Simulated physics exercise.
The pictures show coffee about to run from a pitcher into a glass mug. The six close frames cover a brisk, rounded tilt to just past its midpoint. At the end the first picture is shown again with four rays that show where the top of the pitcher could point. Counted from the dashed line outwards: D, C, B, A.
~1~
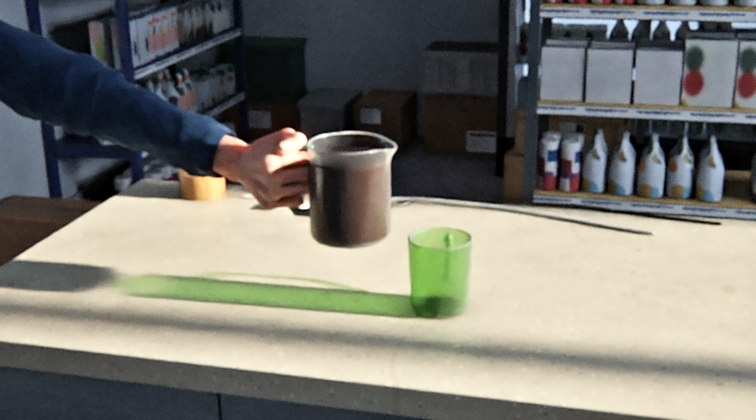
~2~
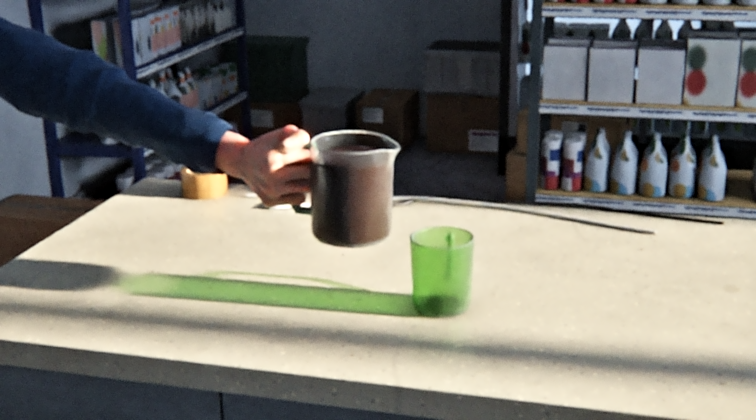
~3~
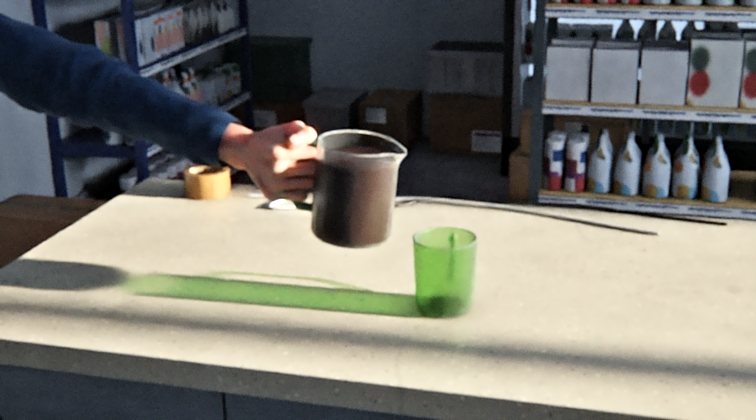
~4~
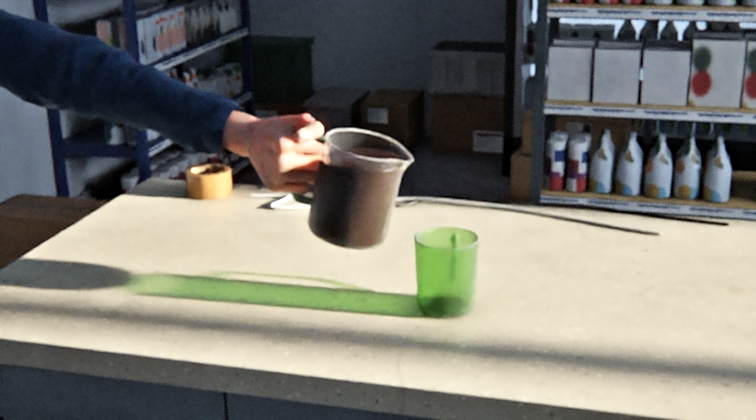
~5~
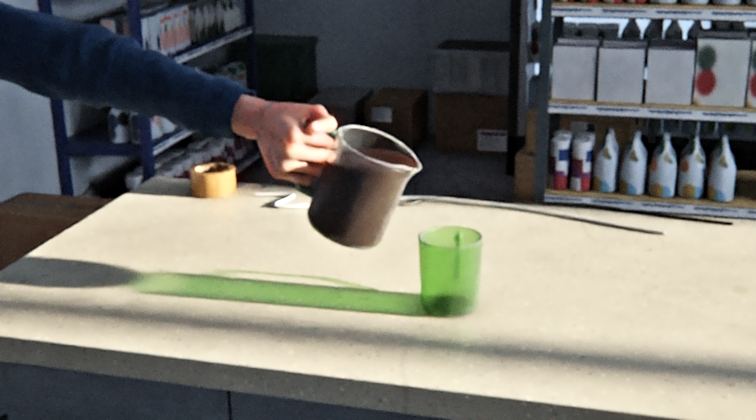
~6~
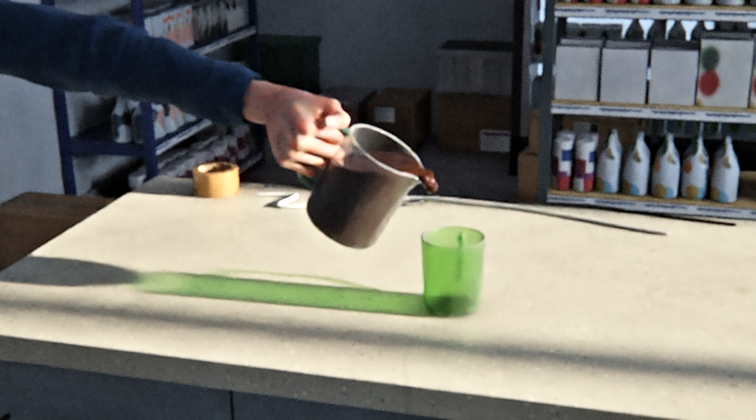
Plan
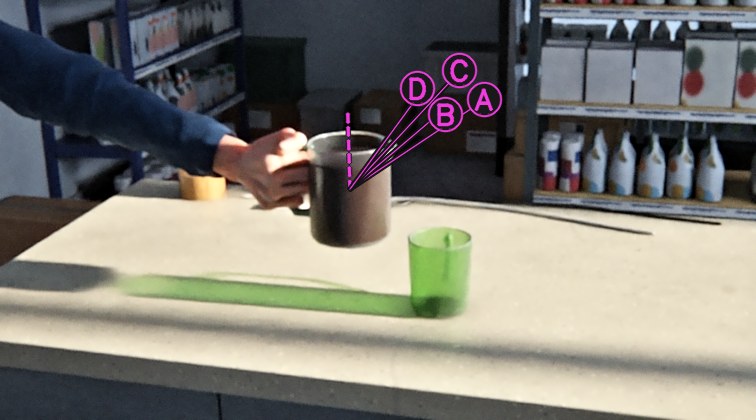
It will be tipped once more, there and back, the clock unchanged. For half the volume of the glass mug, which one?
I would pick mark B.
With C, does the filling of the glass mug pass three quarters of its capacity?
No, it does not.
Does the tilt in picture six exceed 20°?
Yes.
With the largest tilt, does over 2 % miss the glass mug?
No.
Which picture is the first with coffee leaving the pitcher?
In picture 6.
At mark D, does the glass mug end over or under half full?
Under.
In magenta, A at (470, 108); B at (428, 122); C at (448, 83); D at (411, 105).
With A, the glass mug ends with about 64 % of what it can hold.
With B, the glass mug ends with about 47 % of what it can hold.
With C, the glass mug ends with about 34 % of what it can hold.
With D, the glass mug ends with about 22 % of what it can hold.
